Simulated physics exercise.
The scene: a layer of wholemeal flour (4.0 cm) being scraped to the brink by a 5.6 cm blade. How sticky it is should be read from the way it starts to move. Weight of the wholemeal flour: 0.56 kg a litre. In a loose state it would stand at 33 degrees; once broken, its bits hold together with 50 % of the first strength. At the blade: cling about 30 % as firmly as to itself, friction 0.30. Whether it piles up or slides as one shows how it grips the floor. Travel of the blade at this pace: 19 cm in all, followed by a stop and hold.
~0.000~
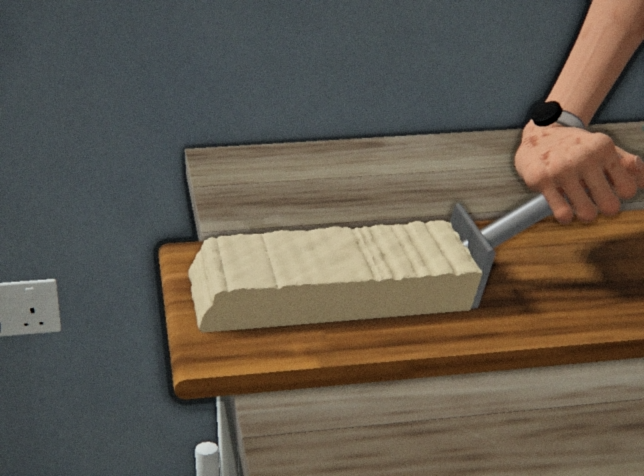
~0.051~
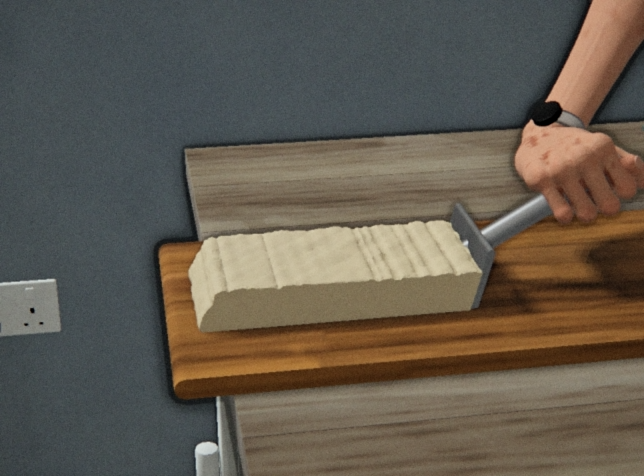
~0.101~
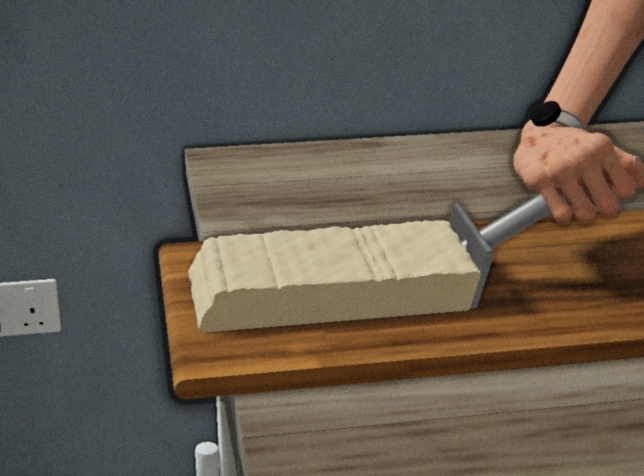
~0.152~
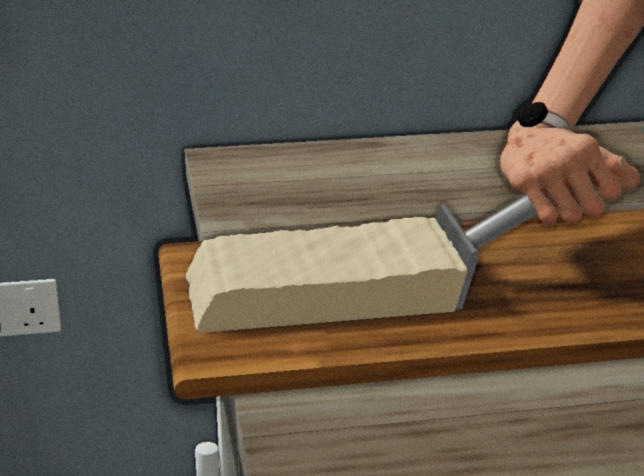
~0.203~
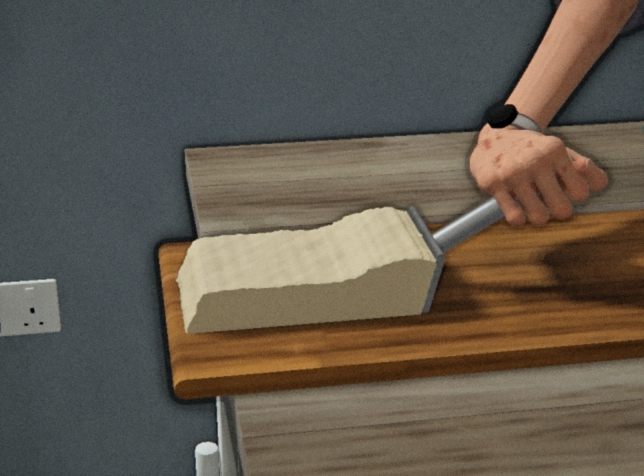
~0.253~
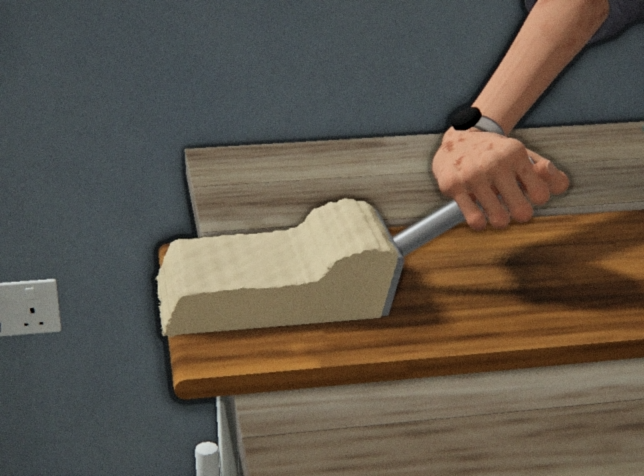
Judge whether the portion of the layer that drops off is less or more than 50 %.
The answer is less.
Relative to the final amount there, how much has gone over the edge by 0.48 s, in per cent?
Roughly 60 per cent.
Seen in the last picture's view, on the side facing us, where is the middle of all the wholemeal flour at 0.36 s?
Look near (206, 310) in the final picture.
After 0.36 s, 0 % has gone over the edge.
After 0.48 s, 27 % has gone over the edge.
After 0.61 s, 42 % has gone over the edge.
After 0.73 s, 42 % has gone over the edge.
After 0.79 s, 42 % has gone over the edge.
